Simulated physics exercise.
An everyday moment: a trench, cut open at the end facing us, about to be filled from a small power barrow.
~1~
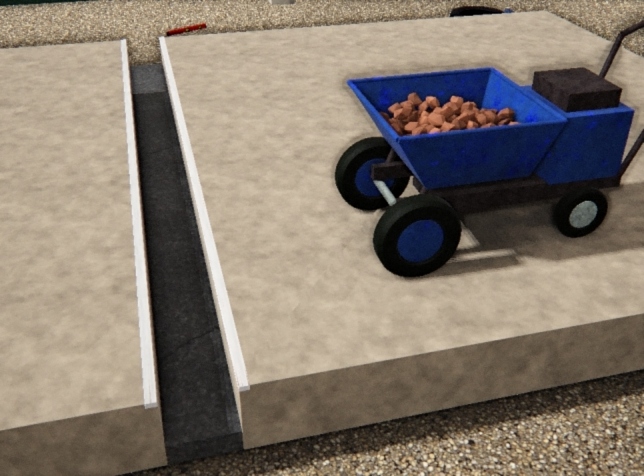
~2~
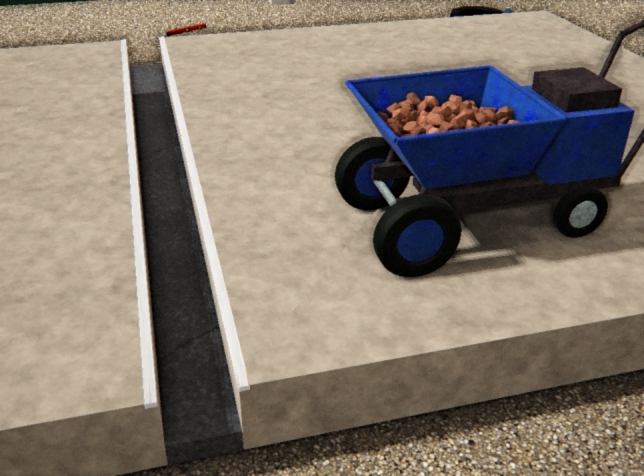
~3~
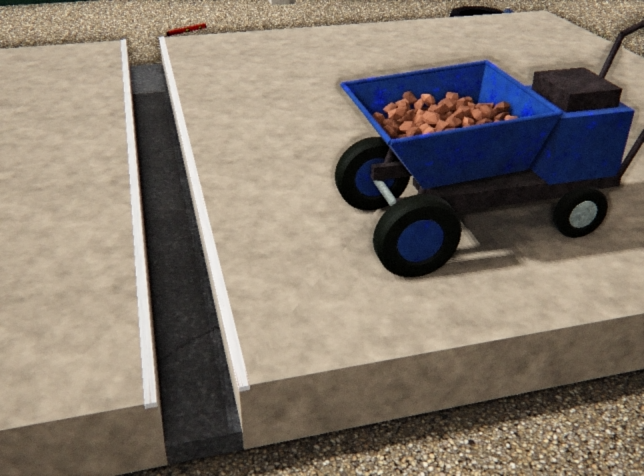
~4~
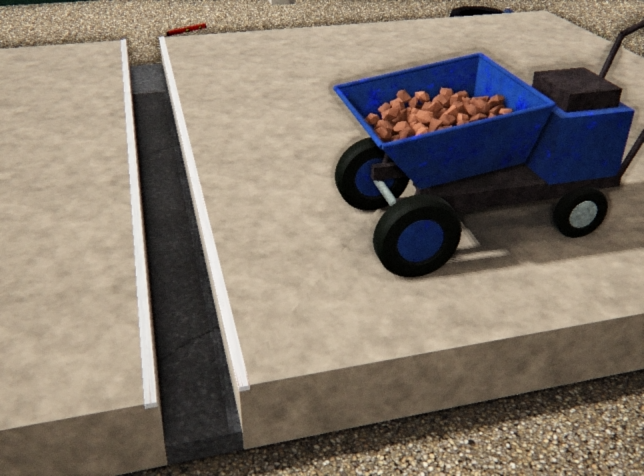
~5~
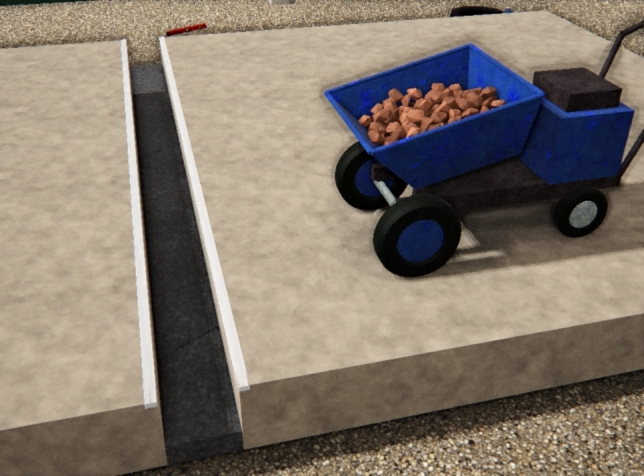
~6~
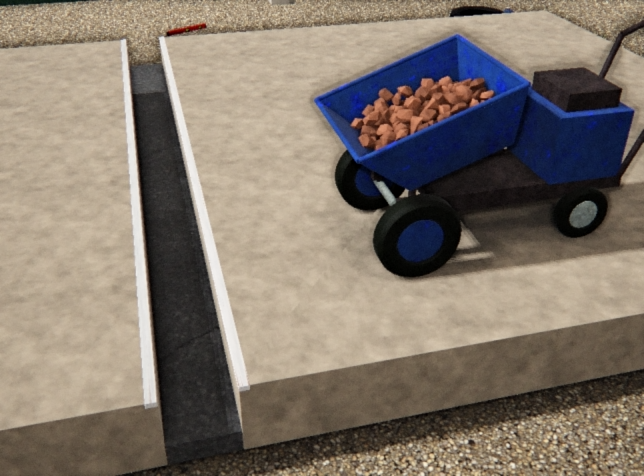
At the start, a blue power barrow holding reddish rubble stands on a pale slab, its skip level, to the right of a narrow, dark, white-edged trench. The skip begins tilting slightly toward the left, then leans more clearly, its back end rising while the wheels stay still and the rubble remains inside.
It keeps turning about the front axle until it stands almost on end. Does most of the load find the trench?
In the trench: Only the smaller part.
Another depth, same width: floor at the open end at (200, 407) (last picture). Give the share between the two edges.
About 30 per cent.
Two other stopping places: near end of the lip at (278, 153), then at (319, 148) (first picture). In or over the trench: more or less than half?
The first try: Most of it. The second: More than half.
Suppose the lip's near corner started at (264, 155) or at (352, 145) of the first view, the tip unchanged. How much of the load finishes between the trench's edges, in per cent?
The first gives 60 %, the second 70 %.
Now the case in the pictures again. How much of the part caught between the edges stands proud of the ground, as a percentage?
Close to 0 per cent.
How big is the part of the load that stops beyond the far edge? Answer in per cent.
It comes to 0 per cent or so.
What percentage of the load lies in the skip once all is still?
Some 15 per cent.
Soon after the last picture, skip tipped steeply; all in the skip.
A little later, skip tipped right over; most in the skip; about a quarter short of the trench.
Later still, skip tipped right over; about a quarter in the skip; about two thirds short of the trench; about a quarter in or heaped over the trench.
By the end, skip tipped right over; a small part in the skip; about two thirds short of the trench; about a quarter in or heaped over the trench; none beyond it.
